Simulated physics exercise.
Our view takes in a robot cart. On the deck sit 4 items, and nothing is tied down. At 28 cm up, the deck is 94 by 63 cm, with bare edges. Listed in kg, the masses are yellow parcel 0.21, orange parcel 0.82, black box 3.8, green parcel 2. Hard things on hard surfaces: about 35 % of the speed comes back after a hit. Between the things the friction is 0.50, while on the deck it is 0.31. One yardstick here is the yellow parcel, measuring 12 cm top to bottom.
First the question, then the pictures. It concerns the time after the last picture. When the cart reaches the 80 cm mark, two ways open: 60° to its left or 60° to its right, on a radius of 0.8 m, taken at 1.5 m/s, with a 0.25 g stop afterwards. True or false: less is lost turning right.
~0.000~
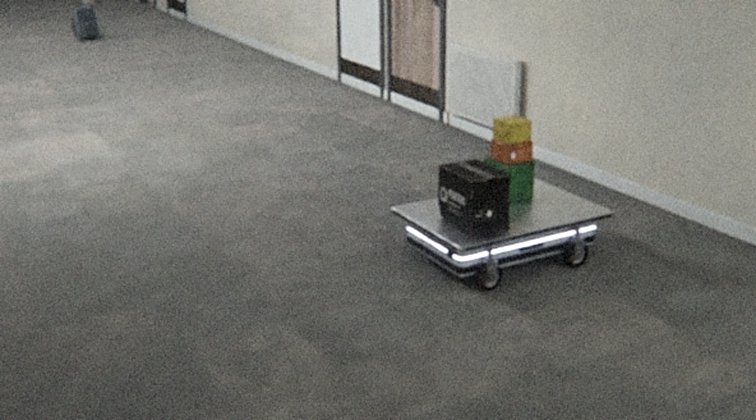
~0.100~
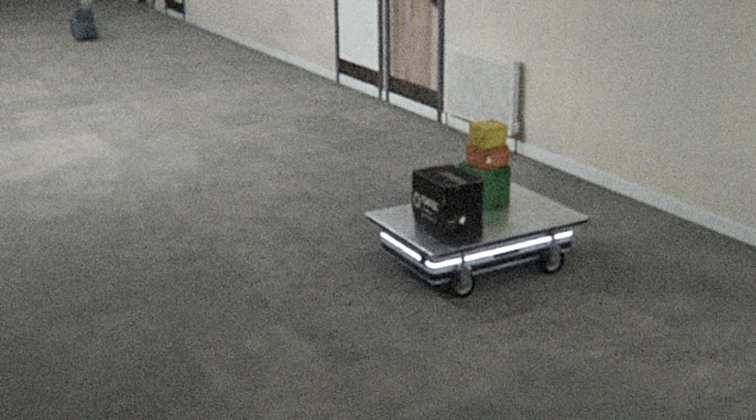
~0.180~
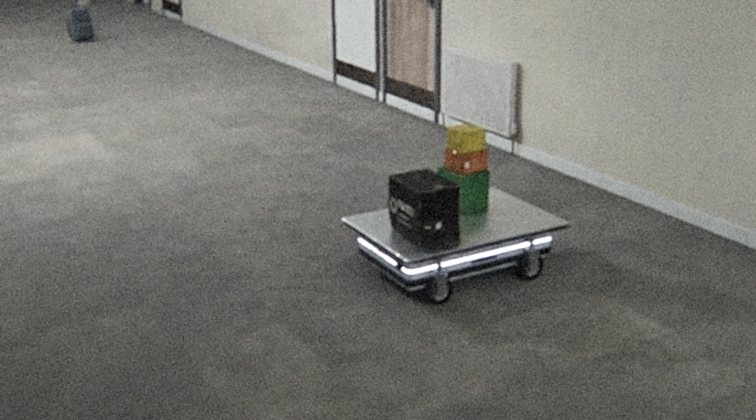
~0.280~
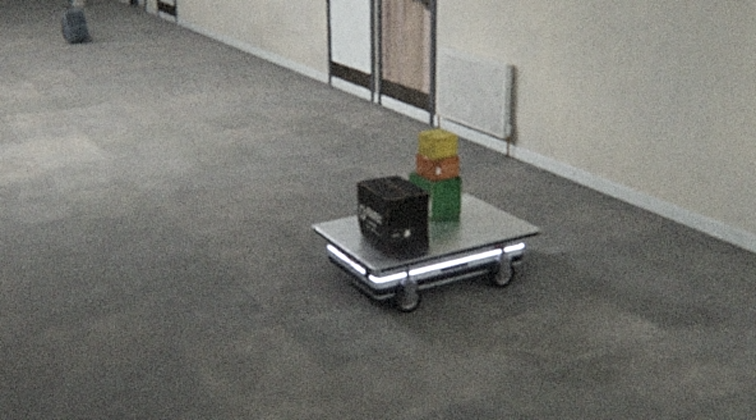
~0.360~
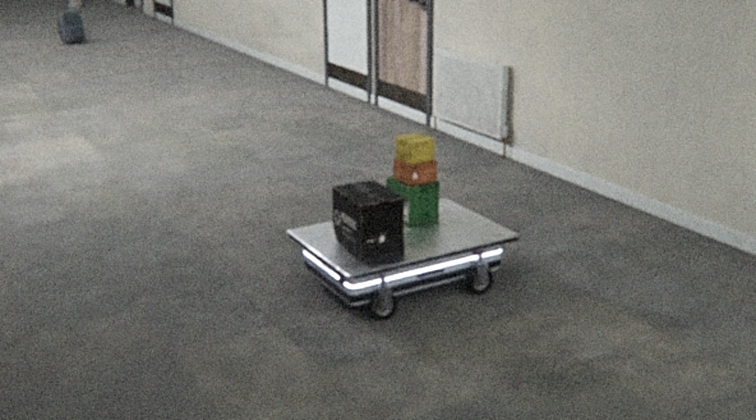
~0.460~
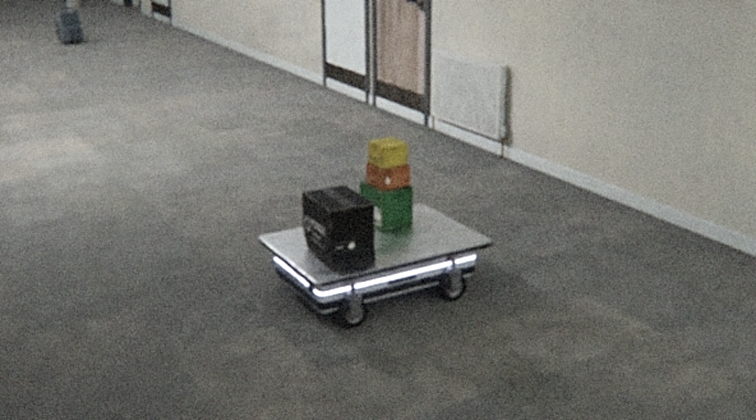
False.
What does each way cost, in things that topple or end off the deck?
For left it's 0, for right it's 1.
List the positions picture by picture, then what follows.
In the first picture, 0 cm covered; yellow parcel (512, 130); orange parcel (512, 150).
In the second picture, 15 cm covered; black box (447, 202); green parcel (485, 182).
In the third picture, 27 cm covered; black box (424, 208); green parcel (463, 187).
In the fourth picture, 42 cm covered; black box (393, 215); green parcel (435, 193).
In the fifth picture, 54 cm covered; black box (368, 220); green parcel (413, 198).
In the sixth picture, 69 cm covered; yellow parcel (388, 153); orange parcel (388, 174).
Turning left. By 0.76 s, 114 cm covered, turned 14°; black box 8 cm from its spot.
By 1.16 s, 174 cm covered, turned 55°; yellow parcel 8 cm from its spot near (219, 218); orange parcel 7 cm from its spot near (224, 244); black box 33 cm from its spot.
By 1.36 s, 203 cm covered, turned 60°; yellow parcel 10 cm from its spot near (202, 249); orange parcel 8 cm from its spot near (209, 276); black box 33 cm from its spot.
When it is over (2.4 s), not toppled but over 10 cm from the start, black box; the other 3 within 10 cm of the start. End places, in pixels of the last picture, yellow parcel near (182, 290), orange parcel near (190, 319).
Turning right instead, black box tipped over or off the deck, 1 of 4 in all.
